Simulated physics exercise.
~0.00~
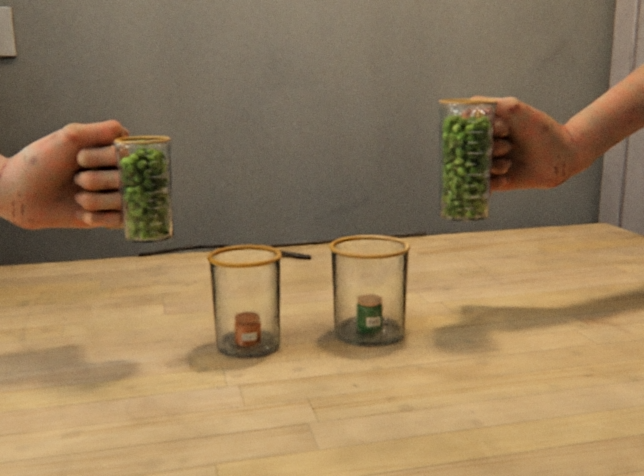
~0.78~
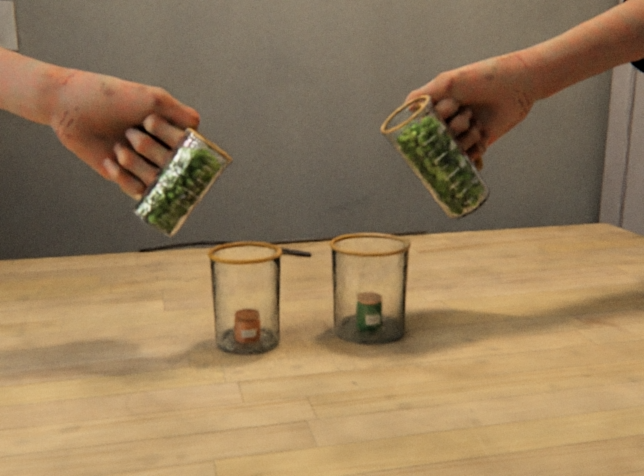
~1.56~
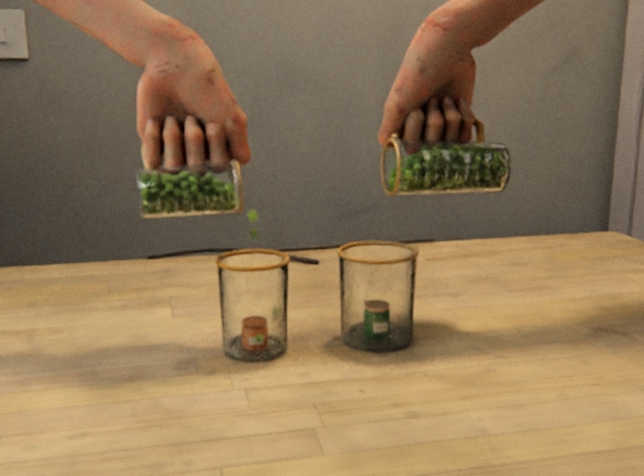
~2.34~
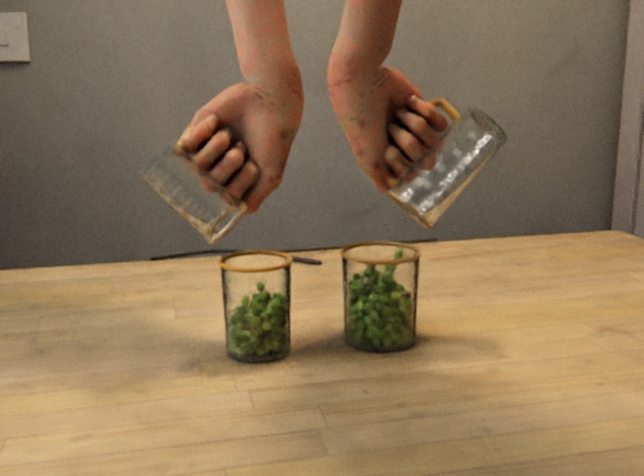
Two hands hold clear, gold-rimmed cups full of green pieces above a pale wooden table, seen from the front against a grey wall by a slightly swaying camera. Below them stand two clear glasses, the left with a small reddish-brown object inside and the right with a small green one. The hands move inward and tip the cups onto their sides, and a few pieces begin to drop toward the left glass. The cups then turn over further, and the pieces pile up in both glasses. At the end both small objects are hidden beneath the green heaps.
